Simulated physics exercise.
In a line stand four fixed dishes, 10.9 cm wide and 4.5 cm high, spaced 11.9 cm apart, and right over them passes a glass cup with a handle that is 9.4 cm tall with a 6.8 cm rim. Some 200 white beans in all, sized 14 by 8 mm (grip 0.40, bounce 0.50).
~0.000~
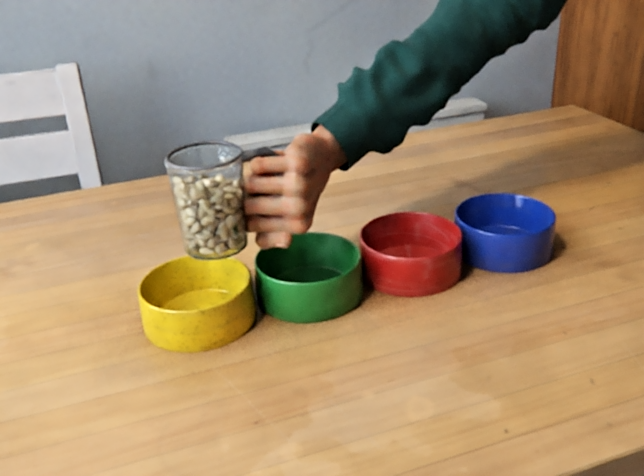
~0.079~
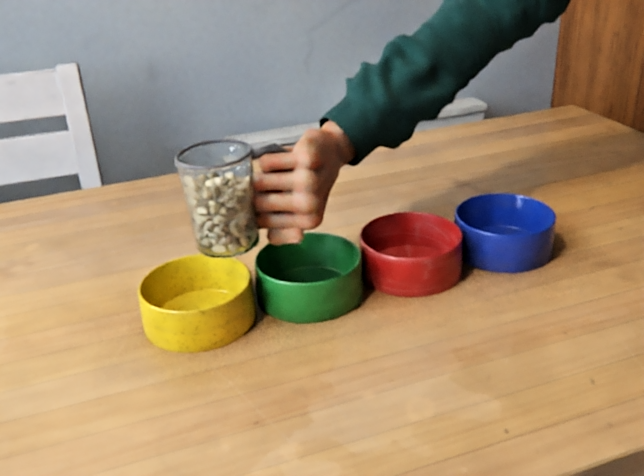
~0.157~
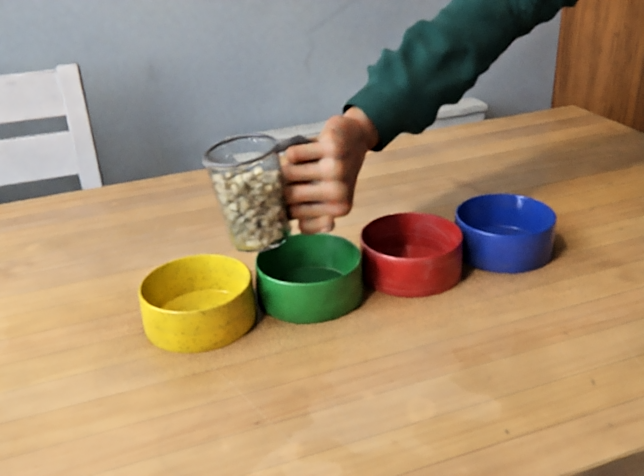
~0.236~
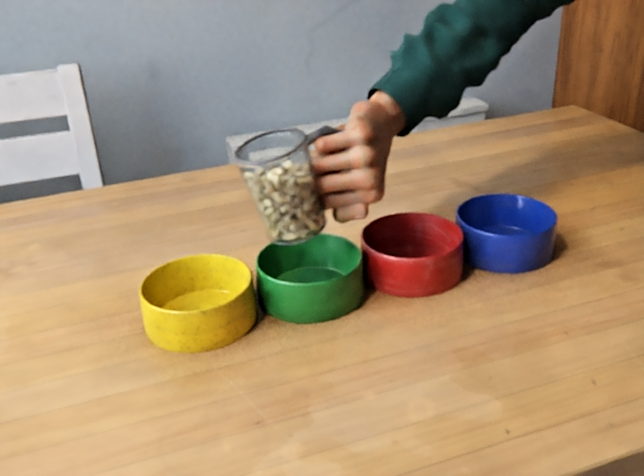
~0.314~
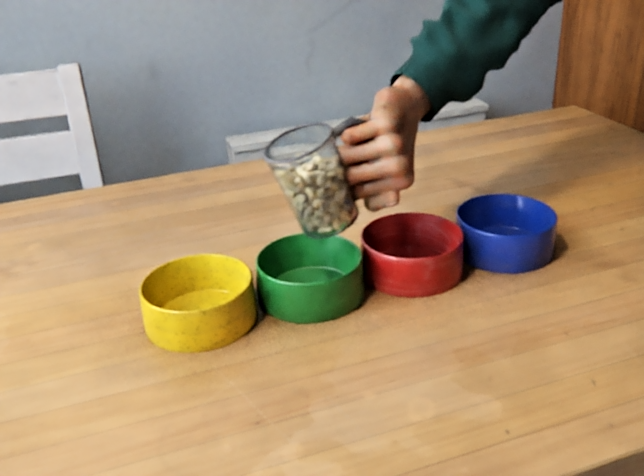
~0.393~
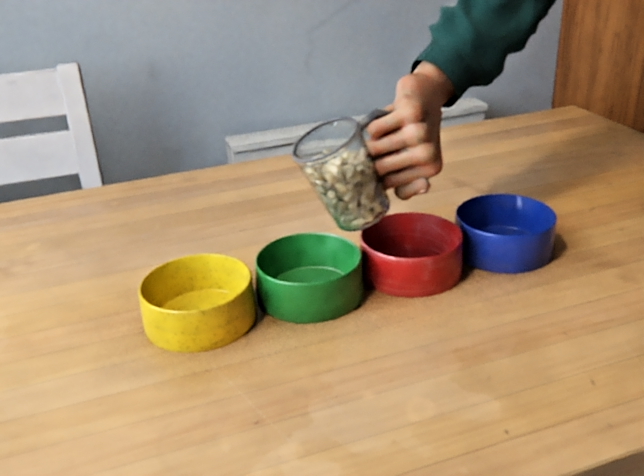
At the start, a hand in a green sleeve holds a clear cup of white beans upright above the yellow bowl, at the left of four coloured bowls. The hand carries the cup rightward past the green bowl, gradually leaning its rim to the left, until it is near the red bowl, beans still inside.
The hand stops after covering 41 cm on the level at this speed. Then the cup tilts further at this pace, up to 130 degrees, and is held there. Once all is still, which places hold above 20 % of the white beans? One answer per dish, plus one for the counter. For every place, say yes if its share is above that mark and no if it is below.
Red: No, blue: Yes, green: No, yellow: No, counter: No.
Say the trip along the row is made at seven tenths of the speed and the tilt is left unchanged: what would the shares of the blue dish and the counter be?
Shares: Blue 100, counter 0.
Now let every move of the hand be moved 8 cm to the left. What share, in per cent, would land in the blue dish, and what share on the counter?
I'd expect blue at 70 and the counter at 20.
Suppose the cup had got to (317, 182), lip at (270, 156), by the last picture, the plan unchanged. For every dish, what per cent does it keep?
Then red 0, blue 100, green 0, and yellow 0.
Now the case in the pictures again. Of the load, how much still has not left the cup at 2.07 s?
Approx. 0 % - an estimate.
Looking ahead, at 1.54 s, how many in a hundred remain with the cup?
90 %.
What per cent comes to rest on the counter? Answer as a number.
Some 0 per cent.
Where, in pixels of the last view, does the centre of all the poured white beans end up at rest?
Somewhere near (511, 233) in the last picture.
After 1.08 s, tilt 74 degrees; cup holds 100 %.
After 1.54 s, tilt 107 degrees; cup holds 90 %, blue 10 %.
After 2.07 s, tilt 130 degrees; cup holds 0 %, blue 100 %.
By 2.5 s all is still; red 0 %, blue 100 %, green 0 %, yellow 0 %, counter 0 %.
